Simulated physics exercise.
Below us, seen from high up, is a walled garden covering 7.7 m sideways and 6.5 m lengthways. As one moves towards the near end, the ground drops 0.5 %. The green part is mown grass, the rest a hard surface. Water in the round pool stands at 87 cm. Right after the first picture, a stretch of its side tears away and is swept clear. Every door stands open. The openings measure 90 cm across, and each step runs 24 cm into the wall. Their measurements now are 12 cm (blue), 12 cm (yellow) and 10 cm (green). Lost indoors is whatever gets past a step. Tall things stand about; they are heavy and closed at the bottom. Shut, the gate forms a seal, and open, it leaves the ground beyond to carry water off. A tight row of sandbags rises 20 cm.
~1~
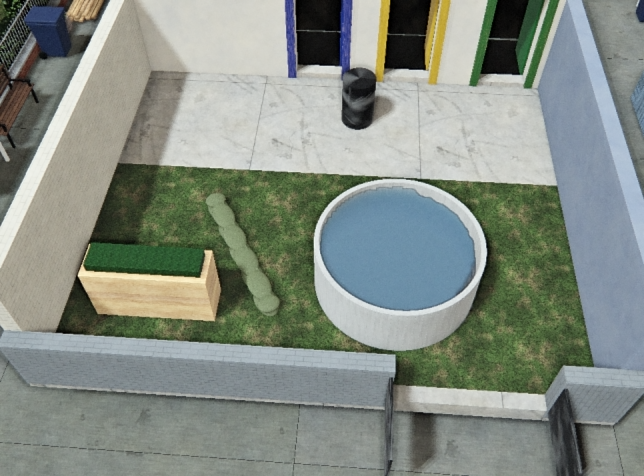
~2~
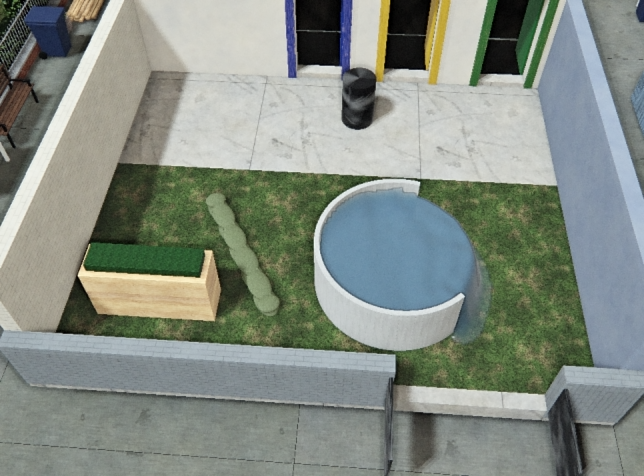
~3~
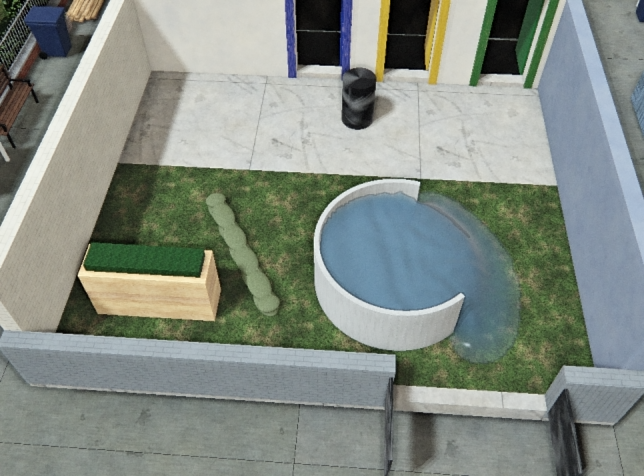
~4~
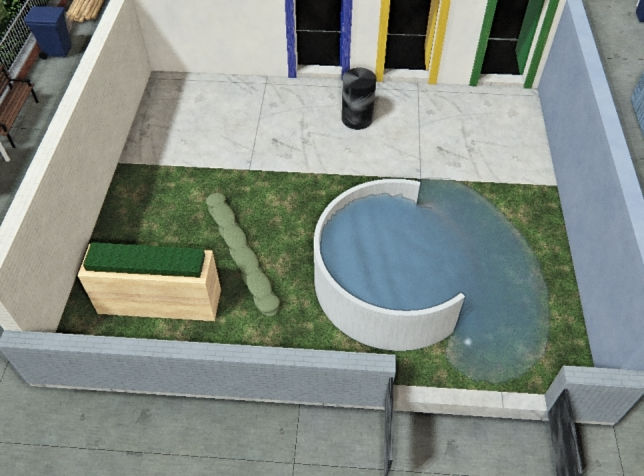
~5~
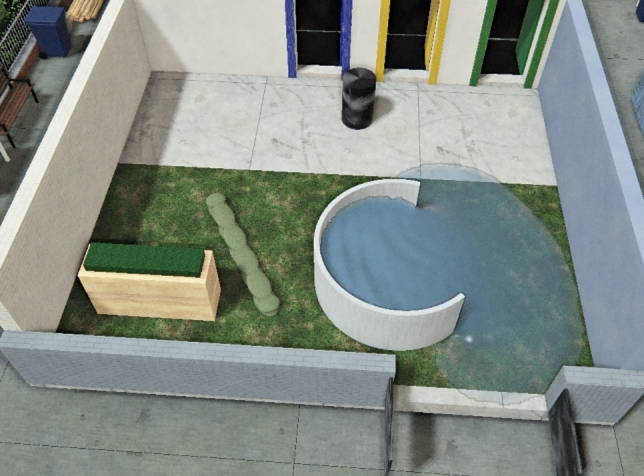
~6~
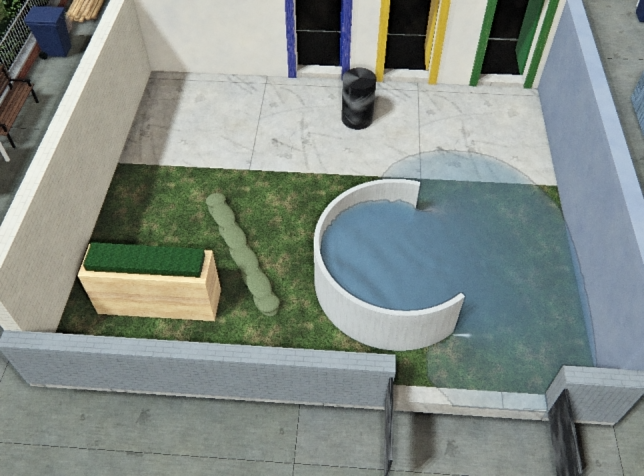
In a walled garden seen from above, a round pool brimming with blue water stands on the grass near a planter and a low hedge. The right part of its wall disappears, and water pours out through the gap, spreading across the lawn to the right-hand wall, the front opening and the paving behind.
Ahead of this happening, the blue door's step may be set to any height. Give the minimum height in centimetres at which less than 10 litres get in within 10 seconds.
6 cm.
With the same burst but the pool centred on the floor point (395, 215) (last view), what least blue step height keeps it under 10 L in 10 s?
Roughly 5.0 centimetres.
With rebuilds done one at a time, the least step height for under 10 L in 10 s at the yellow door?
Yellow door, minimum about 12.0 cm.
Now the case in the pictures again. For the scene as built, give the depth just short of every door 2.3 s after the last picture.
Depth at blue 0 cm, at yellow 13 cm, at green 30 cm.
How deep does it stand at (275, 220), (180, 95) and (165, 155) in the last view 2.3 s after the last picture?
The depths come to about 0, 0 and 0 cm.
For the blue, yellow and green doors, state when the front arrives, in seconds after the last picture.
Blue at 3.0 s, yellow at 1.2 s, green at 0.9 s.
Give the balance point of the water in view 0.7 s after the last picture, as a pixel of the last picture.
The balance point sits at roughly (461, 263).
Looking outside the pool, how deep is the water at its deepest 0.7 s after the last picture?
Max depth: About 51 cm.
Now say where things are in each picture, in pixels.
The first picture shows still water, 87 cm deep, in the round pool at (399, 245); the blue door at (319, 35) is dry.
In the second picture, the gap is at (469, 257), the front 0.3 m out at a hidden place; the back of the round pool holds 87 cm.
In the third picture, water pours out at (468, 258) and has run 0.8 m, to (509, 341); about 13 cm deep outside, 87 cm at the back.
In the fourth picture, the front is at (467, 188), 1.2 m from the gap at (468, 261); 4.3 m2 of floor is wet, 84 cm left at the back.
In the fifth picture, the gap is at (467, 261), the front 1.6 m out at (575, 356); the back of the round pool holds 74 cm.
In the sixth picture, the gap is at (467, 262), the front 2.1 m out at (509, 167); the back of the round pool holds 71 cm; the blue door at (319, 35), 5.2 m from the gap, is still 2.8 m from the nearest water.
Then, 0.7 s after the last picture water covers 30 % of the floor, deepest (51 cm) near (564, 258); it has not reached the blue door.
Then, 2.3 s after the last picture water covers 35 % of the floor, deepest (34 cm) near (485, 86); it has not reached the blue door.
Then, 9.3 s after the last picture water covers 95 % of the floor, deepest (8 cm) near (498, 282); 4 cm at the blue door, 0 litres in over its 12 cm step.
At the blue door as built, the water peaked near 11 cm, 4.3 s after the last picture.
With a step of 5 cm, 17 litres would have come in within the 10 s; with 7 cm, 6 litres. So under 10 litres takes about 6 cm.
